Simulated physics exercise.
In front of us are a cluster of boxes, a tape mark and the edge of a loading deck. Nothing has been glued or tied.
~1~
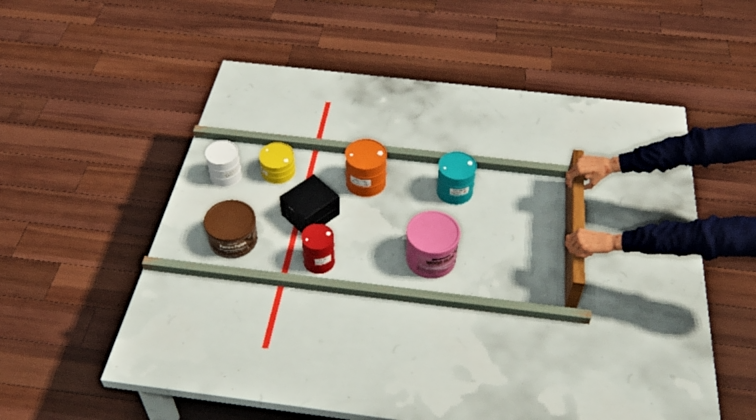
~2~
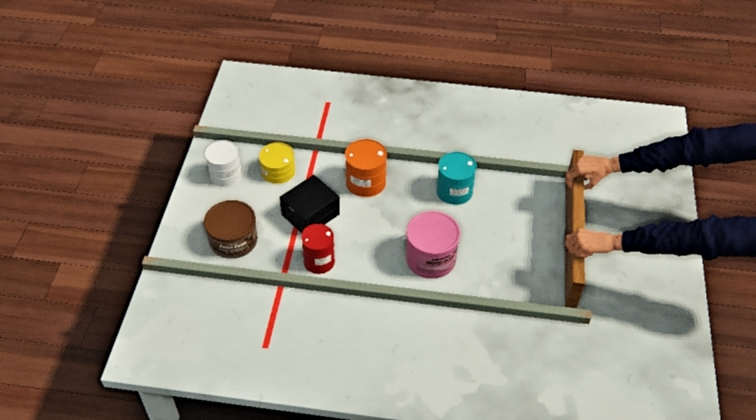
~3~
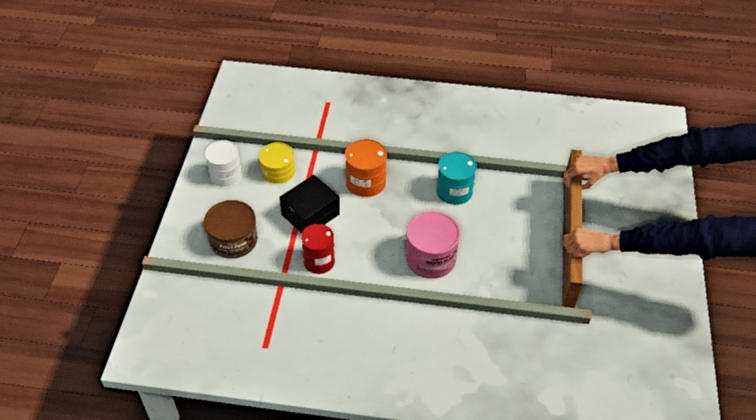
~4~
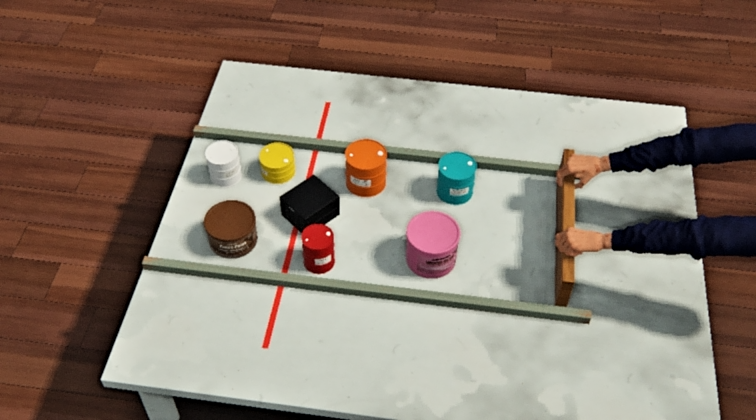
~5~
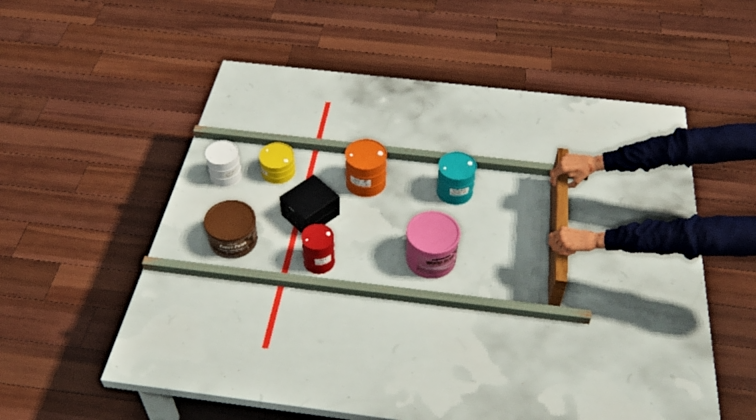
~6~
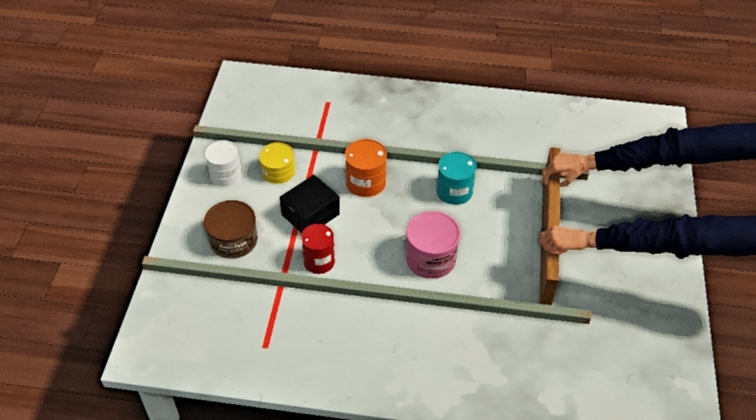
Two dark-sleeved arms reach in from the right, gripping a wooden plank set across two pale rails on a whitish table above a brown plank floor, seen from a fixed, high angle. White, yellow and brown containers stand left, a black block and red can near a red tape line, then orange, turquoise and pink ones rightward. The hands slide the plank slightly left, touching nothing, while the containers stay still.
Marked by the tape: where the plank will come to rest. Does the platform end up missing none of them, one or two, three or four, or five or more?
It is missing none.
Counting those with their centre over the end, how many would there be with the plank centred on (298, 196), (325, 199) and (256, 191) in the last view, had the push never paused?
In order: 0, 0, 2.
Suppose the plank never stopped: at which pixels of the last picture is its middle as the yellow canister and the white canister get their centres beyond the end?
The middle would be close to (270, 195) and then close to (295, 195).
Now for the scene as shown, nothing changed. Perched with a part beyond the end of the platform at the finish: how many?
1 is the number.
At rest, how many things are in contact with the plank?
It's touching 2 at the end.
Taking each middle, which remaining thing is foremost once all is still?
White canister, foremost.
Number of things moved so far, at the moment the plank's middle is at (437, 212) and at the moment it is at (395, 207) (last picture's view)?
Well, it's 2 at the first one and 3 at the second.
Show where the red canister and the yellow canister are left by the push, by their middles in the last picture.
Result: One at about (234, 248), the other at about (216, 156).
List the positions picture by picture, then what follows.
White canister (224, 164); brown pail (232, 230); yellow canister (278, 163); plank (574, 227); tape (300, 211), in the first picture.
Brown pail (232, 230); black crate (310, 206), in the second picture.
Yellow canister (278, 163); plank (572, 227), in the third picture.
White canister (224, 164); turquoise canister (456, 179), in the fourth picture.
Brown pail (232, 230); orange canister (366, 168), in the fifth picture.
White canister (224, 164); brown pail (232, 230); yellow canister (278, 163); plank (550, 225); tape (300, 211), in the sixth picture.
Soon after, none off yet; white canister at rest near (224, 164); brown pail at rest near (232, 230); yellow canister at rest near (278, 163).
In the end, the number that fall off is zero.
